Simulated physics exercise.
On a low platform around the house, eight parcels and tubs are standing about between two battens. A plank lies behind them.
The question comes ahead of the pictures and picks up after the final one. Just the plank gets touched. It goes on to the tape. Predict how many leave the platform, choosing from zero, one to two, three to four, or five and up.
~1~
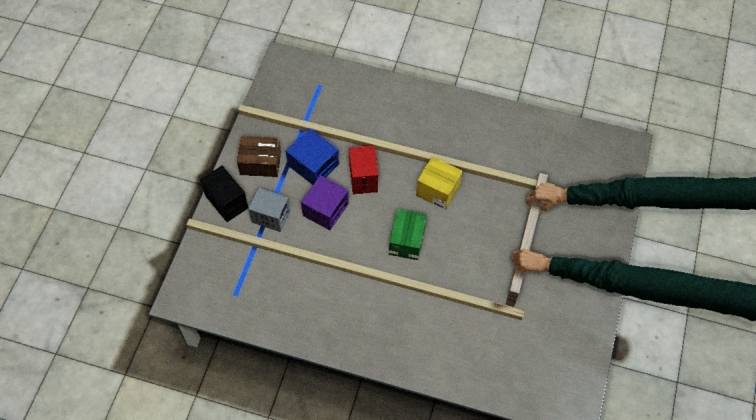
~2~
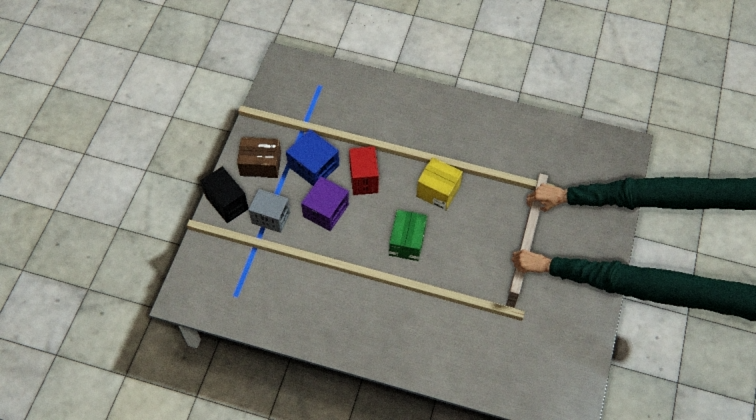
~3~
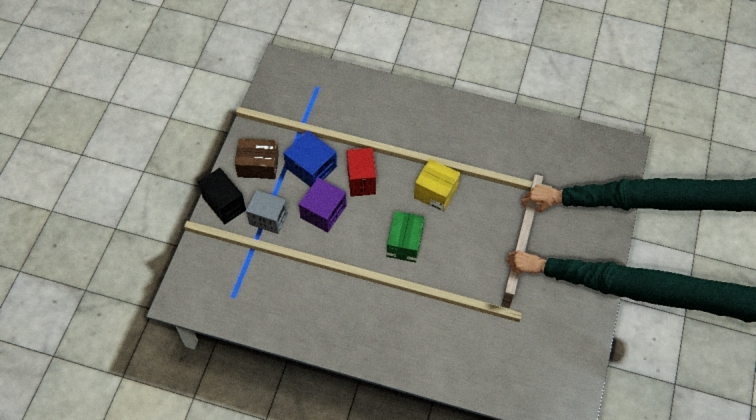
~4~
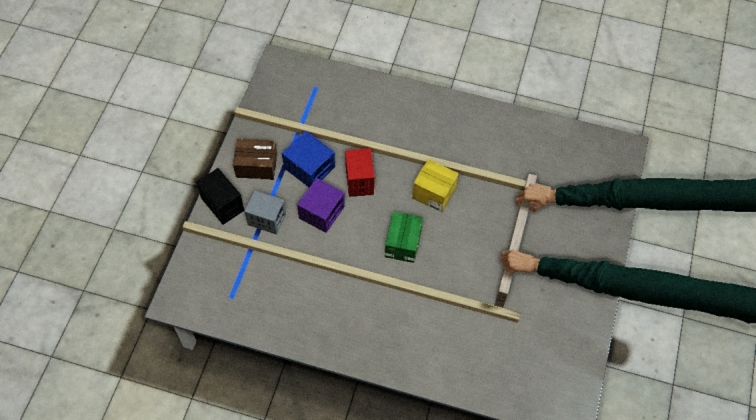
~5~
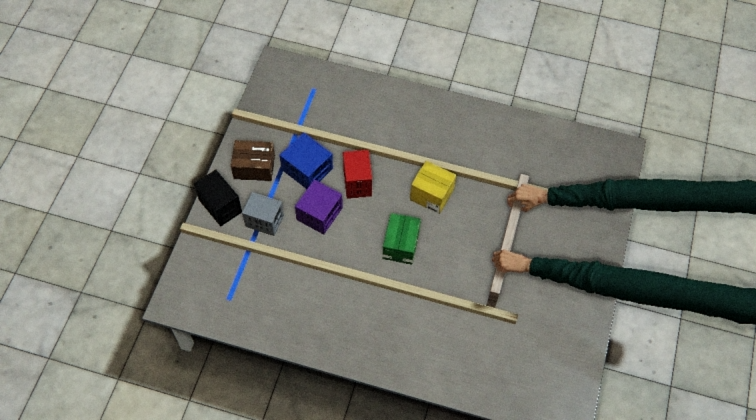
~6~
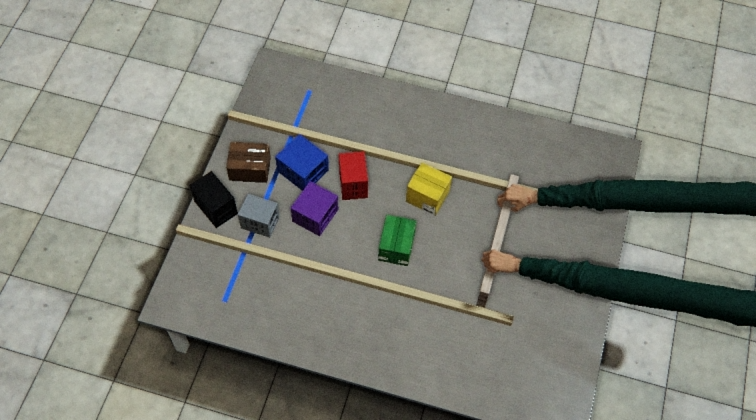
Honestly, the ones lost over the side add up to three, maybe four.
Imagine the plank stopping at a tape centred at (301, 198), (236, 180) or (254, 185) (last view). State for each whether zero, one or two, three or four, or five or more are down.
In order: Either one or two; five or more; 3 or 4.
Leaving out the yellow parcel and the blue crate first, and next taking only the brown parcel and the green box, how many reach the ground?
First 1, then 2.
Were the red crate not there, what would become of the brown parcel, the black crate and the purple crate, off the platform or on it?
The brown parcel goes over, the black crate goes over, the purple crate remains up.
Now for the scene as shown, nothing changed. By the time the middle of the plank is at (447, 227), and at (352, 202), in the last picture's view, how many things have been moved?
First 0, after that 6.
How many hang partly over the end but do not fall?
Count of overhanging things: 0.
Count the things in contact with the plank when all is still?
2 are in contact with it.
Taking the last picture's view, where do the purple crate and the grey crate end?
The first comes to rest at (223, 177), and the second at (209, 211).
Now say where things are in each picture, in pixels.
Black crate (225, 194); brown parcel (259, 157); grey crate (270, 210); plank (527, 240); tape (280, 184), in the first frame.
Brown parcel (260, 158); blue crate (313, 159), in the second frame.
Grey crate (267, 212); purple crate (323, 205), in the third frame.
Black crate (221, 196); green box (404, 237), in the fourth frame.
Brown parcel (253, 161); red crate (358, 174), in the fifth frame.
Black crate (214, 200); brown parcel (249, 162); grey crate (259, 216); plank (498, 241); tape (270, 189), in the sixth frame.
Early on, none off yet; black crate at rest near (214, 200); brown parcel at rest near (249, 162); grey crate at rest near (259, 216).
A while later, none off yet; black crate at rest near (214, 200); brown parcel travelled a little near (236, 161); grey crate moving near (255, 215).
Finally, the number that fall off is three or four; lost, blue crate, brown parcel and black crate.
